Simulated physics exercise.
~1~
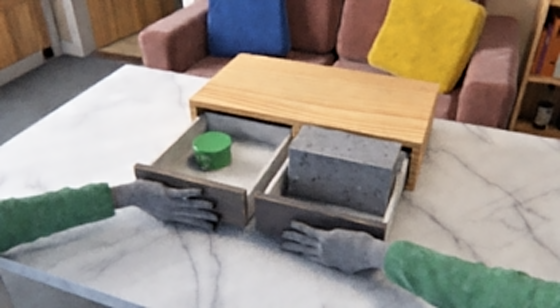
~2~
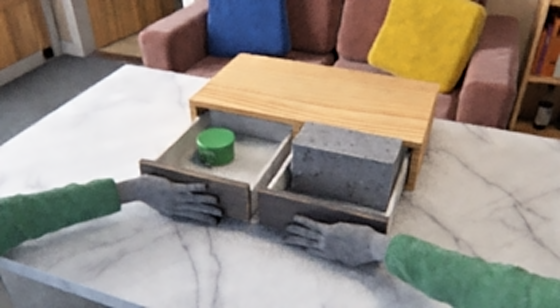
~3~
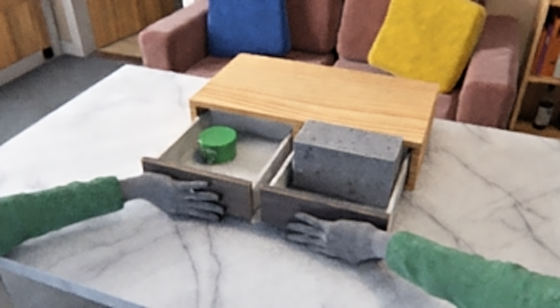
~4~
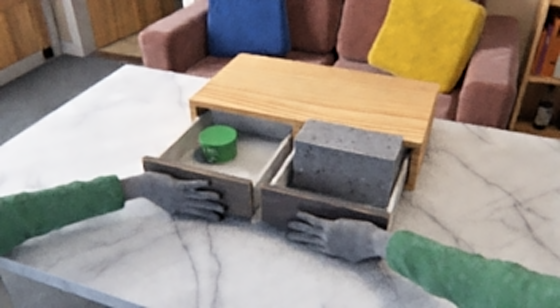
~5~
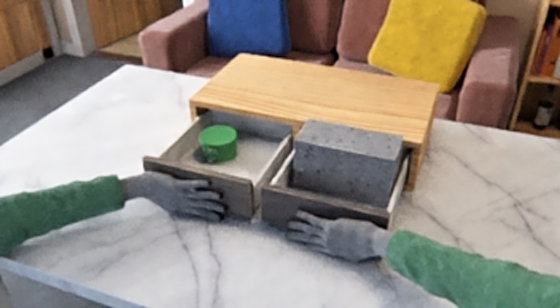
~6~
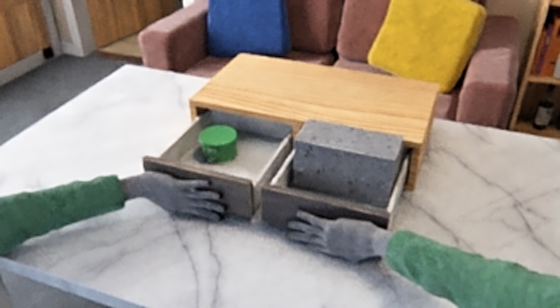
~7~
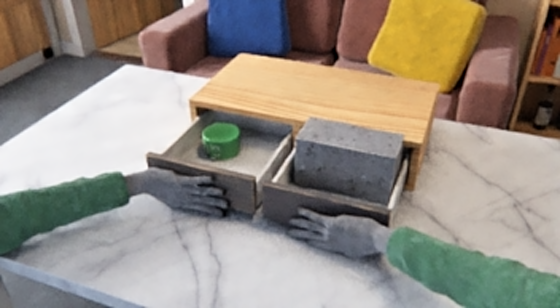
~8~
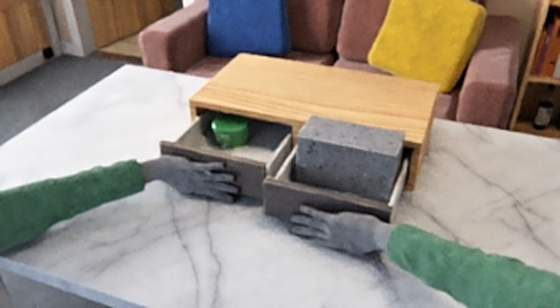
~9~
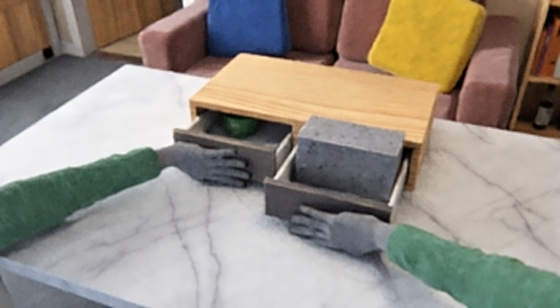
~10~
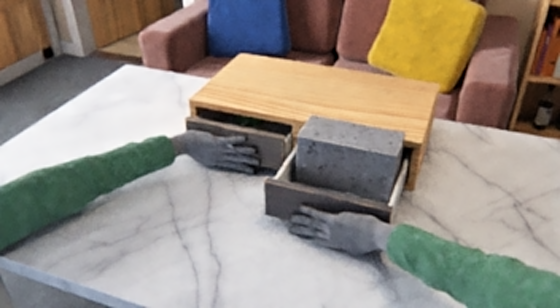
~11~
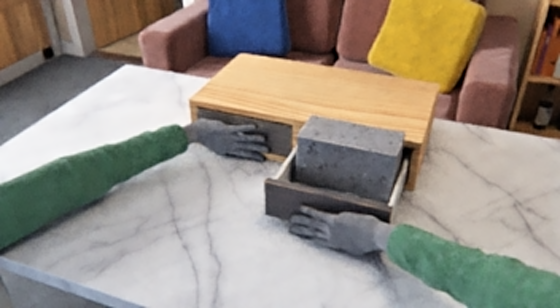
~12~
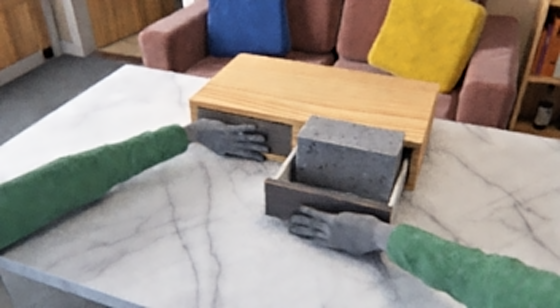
Two gloved hands push at two drawers; the left closes while the right stays open.
